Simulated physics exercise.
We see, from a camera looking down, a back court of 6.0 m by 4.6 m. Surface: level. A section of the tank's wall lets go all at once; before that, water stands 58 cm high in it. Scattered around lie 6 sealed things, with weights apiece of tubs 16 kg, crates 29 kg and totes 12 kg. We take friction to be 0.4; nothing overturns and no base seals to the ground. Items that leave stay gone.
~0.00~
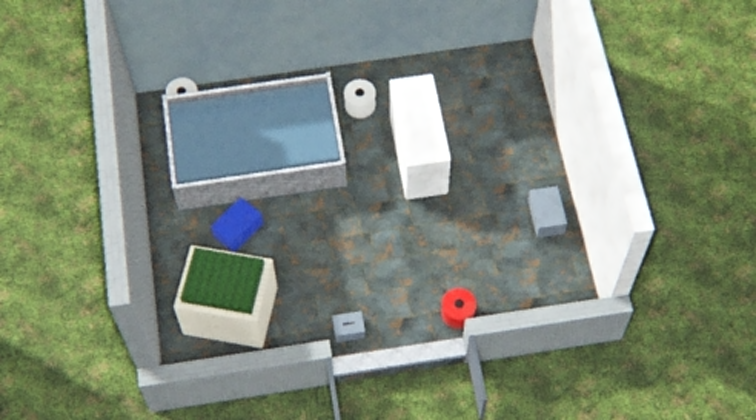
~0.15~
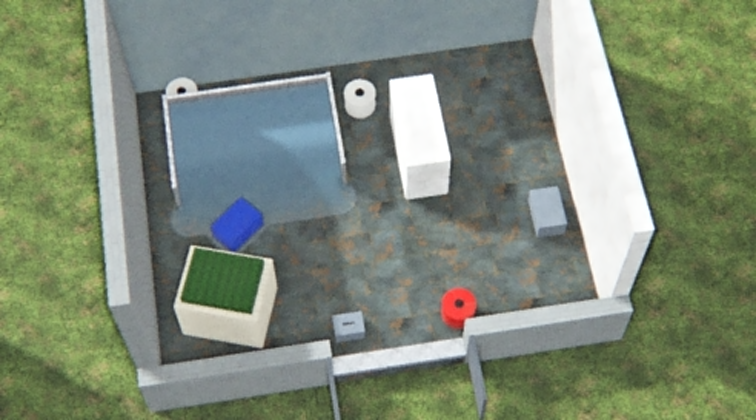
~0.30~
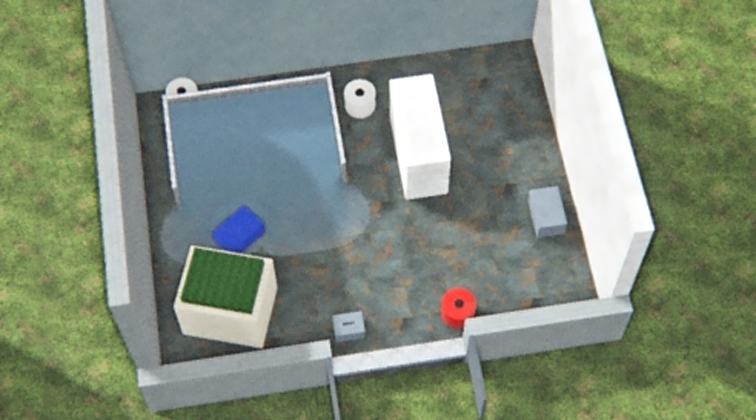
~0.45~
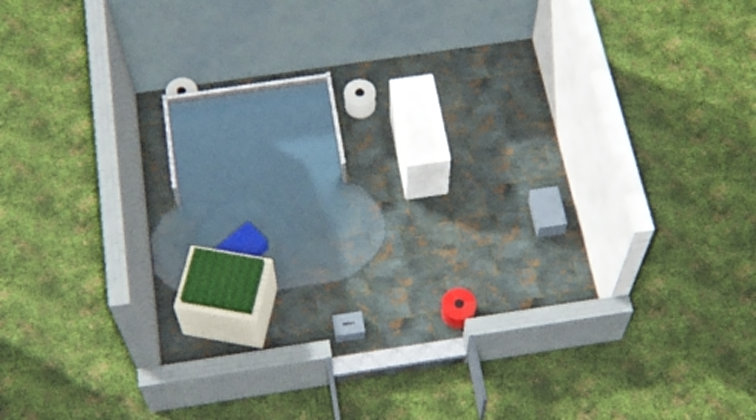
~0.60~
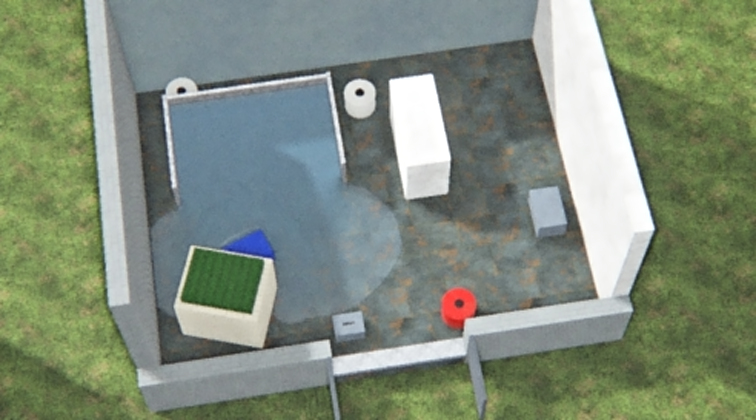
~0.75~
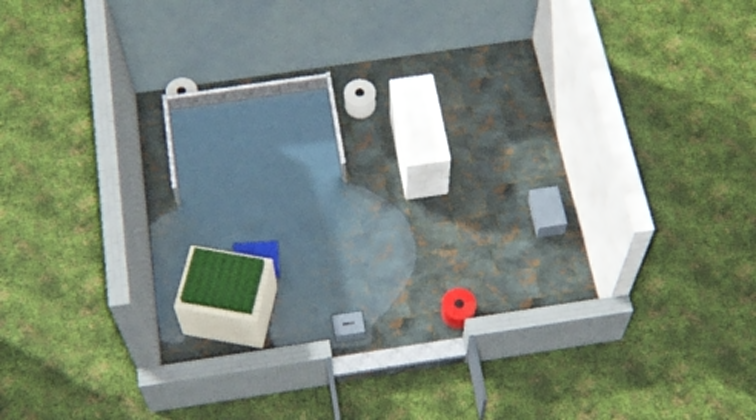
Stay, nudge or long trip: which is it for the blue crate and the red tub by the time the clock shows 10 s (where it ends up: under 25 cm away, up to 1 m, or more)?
As I see it, blue crate: Large shift; red tub: Large shift.
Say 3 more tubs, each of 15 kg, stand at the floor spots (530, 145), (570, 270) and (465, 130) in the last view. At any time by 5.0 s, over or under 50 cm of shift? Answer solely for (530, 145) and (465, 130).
Lab note - in order: Below threshold / below threshold.
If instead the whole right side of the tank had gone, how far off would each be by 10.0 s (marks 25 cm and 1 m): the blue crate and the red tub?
In that situation the blue crate stays about where it was, while the red tub creeps a little.
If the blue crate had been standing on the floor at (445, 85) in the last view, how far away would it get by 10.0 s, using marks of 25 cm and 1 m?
It hardly budges.
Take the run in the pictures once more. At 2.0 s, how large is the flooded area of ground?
Some 14 m2.
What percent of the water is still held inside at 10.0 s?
Somewhere near 64 percent, give or take.
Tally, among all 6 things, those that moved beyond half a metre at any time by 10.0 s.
By my tally, 3.
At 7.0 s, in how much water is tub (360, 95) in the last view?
I'd say some 3 cm.
After 2.0 s the blue crate is near (355, 345), 2.5 m from its start, aground; the red tub is near (464, 306), 0.1 m from its start, aground; 1 of 6 are out; 0 afloat.
After 4.5 s the blue crate has gone out; the red tub is near (562, 251), 1.6 m from its start, afloat; 2 of 6 are out; 1 afloat.
After 7.0 s the blue crate has gone out; the red tub is near (511, 224), 1.4 m from its start, aground; 2 of 6 are out; 0 afloat.
After 10.0 s the blue crate has gone out; the red tub is near (506, 221), 1.4 m from its start, aground; 2 of 6 are out; 0 afloat.
